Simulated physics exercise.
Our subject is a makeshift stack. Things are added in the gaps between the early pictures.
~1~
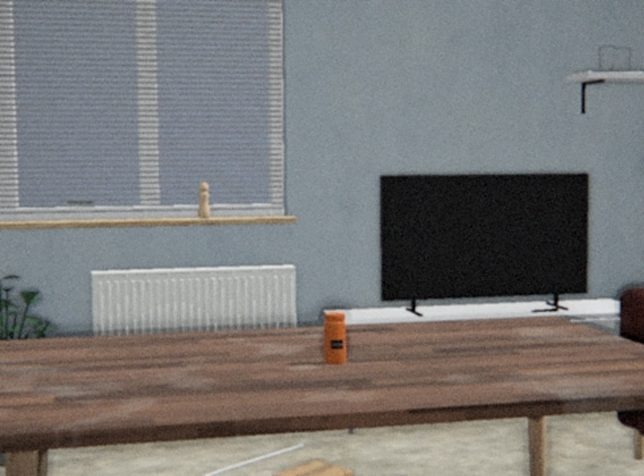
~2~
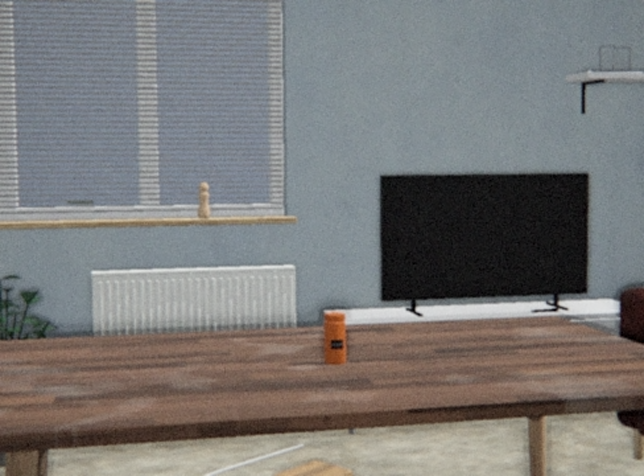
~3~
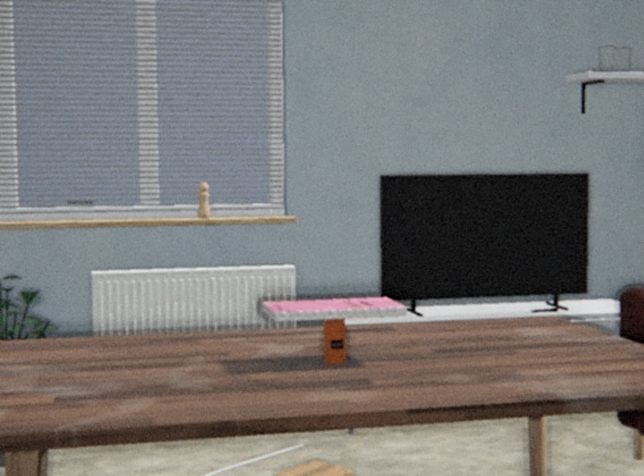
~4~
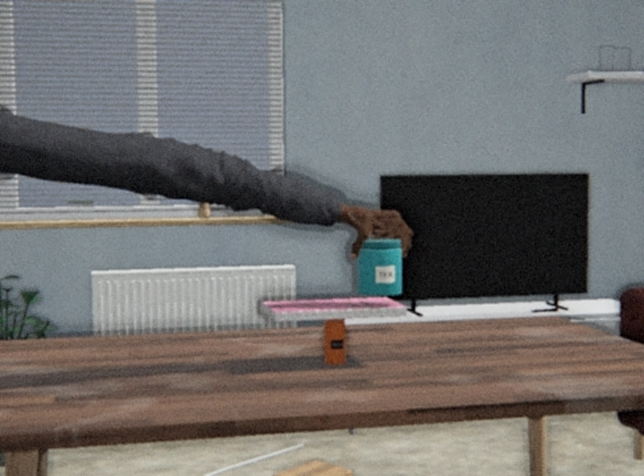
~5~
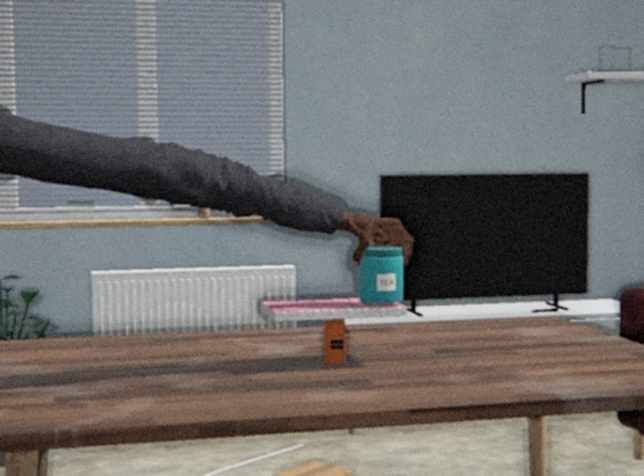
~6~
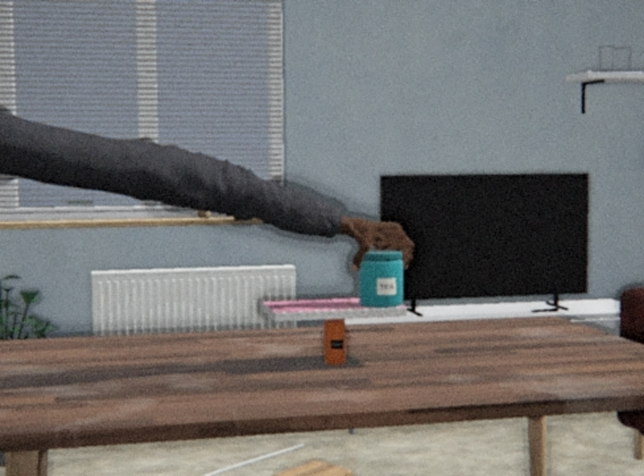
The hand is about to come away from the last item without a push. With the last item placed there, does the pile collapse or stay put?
Won't stay.
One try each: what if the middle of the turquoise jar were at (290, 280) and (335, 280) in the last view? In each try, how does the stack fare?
In the first try it breaks down, then in the second try it remains standing.
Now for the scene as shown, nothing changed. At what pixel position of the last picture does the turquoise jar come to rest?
Roughly pixel (449, 346) in the last picture.
Then, 0.40 s past the last view, turquoise jar now fallen; pink book rocked 49° from its first pose.
Then, 0.60 s past the last view, pink book now fallen; orange shaker rocked 55° from its first pose.
Then, 0.80 s past the last view, orange shaker on its side.
Finally, fallen, turquoise jar and pink book; down or leaning hard in the stack, orange shaker. Final places as the last picture's camera would see them, turquoise jar near (449, 346). The stack loses its balance.
